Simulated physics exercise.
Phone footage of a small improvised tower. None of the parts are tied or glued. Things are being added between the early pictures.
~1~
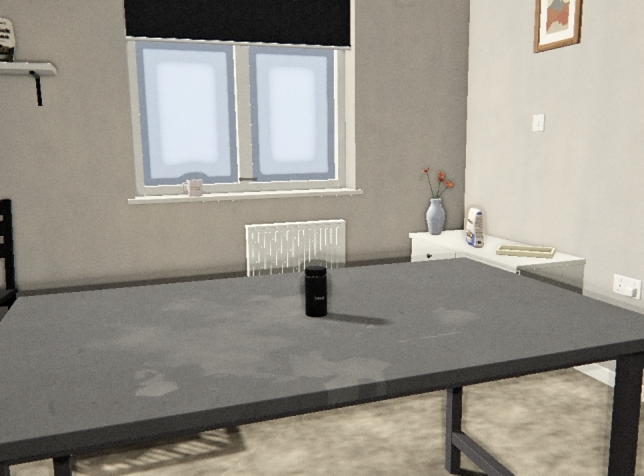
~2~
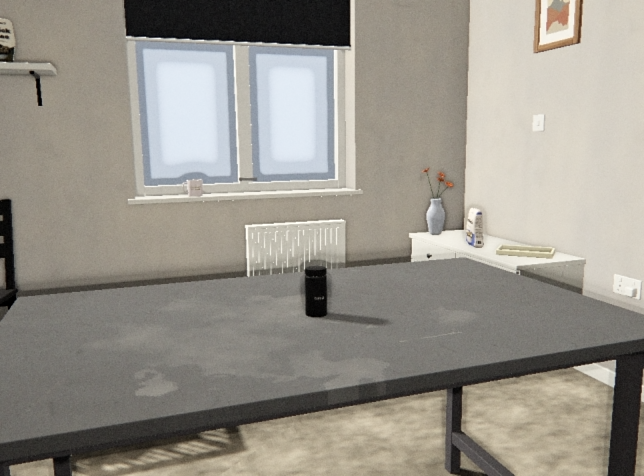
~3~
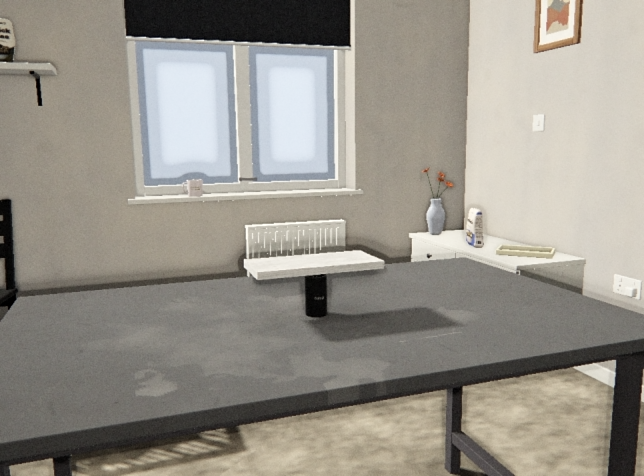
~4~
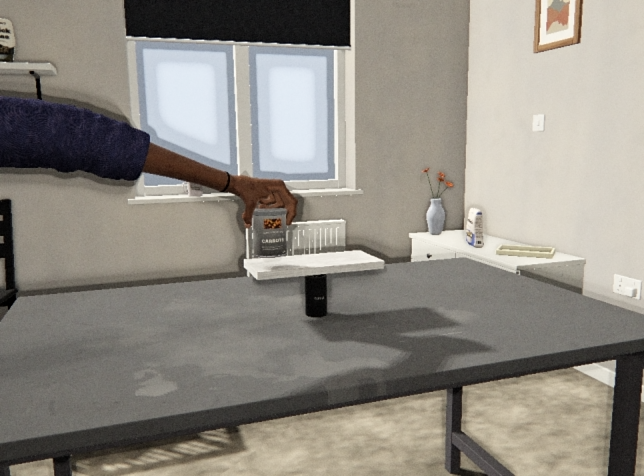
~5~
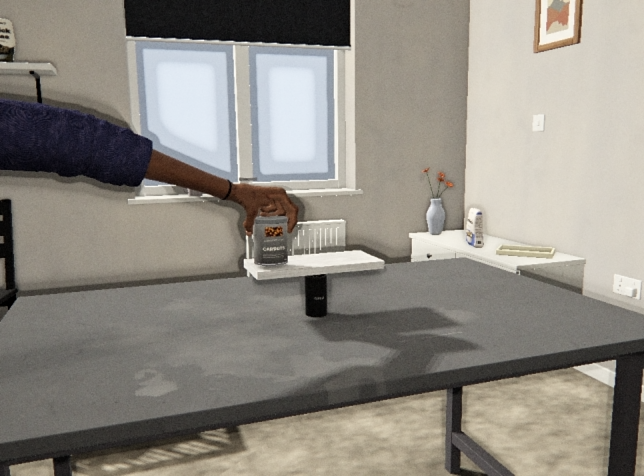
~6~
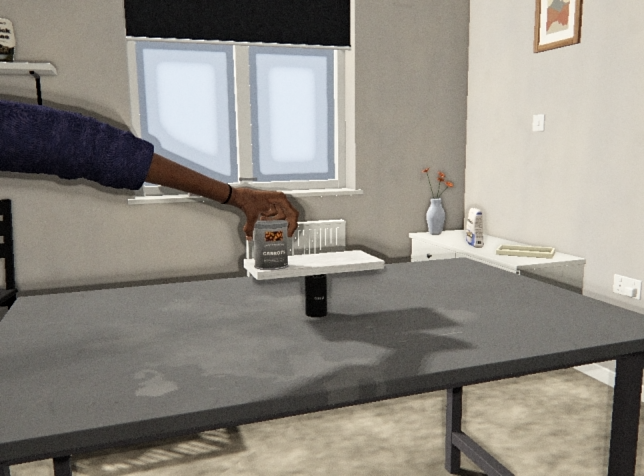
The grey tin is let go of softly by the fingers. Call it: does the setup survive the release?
It gives way.
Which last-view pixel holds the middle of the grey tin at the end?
Near (233, 308).
Then, 0.40 s after the last picture, grey tin now fallen; white board tipped 57° from how it was.
Then, 0.60 s after the last picture, white board tipped 50° from how it was.
At rest, fallen, grey tin; tipped over in the stack, white board; black shaker in place. Seen from the same camera at the end, grey tin near (233, 308). The stack comes apart.
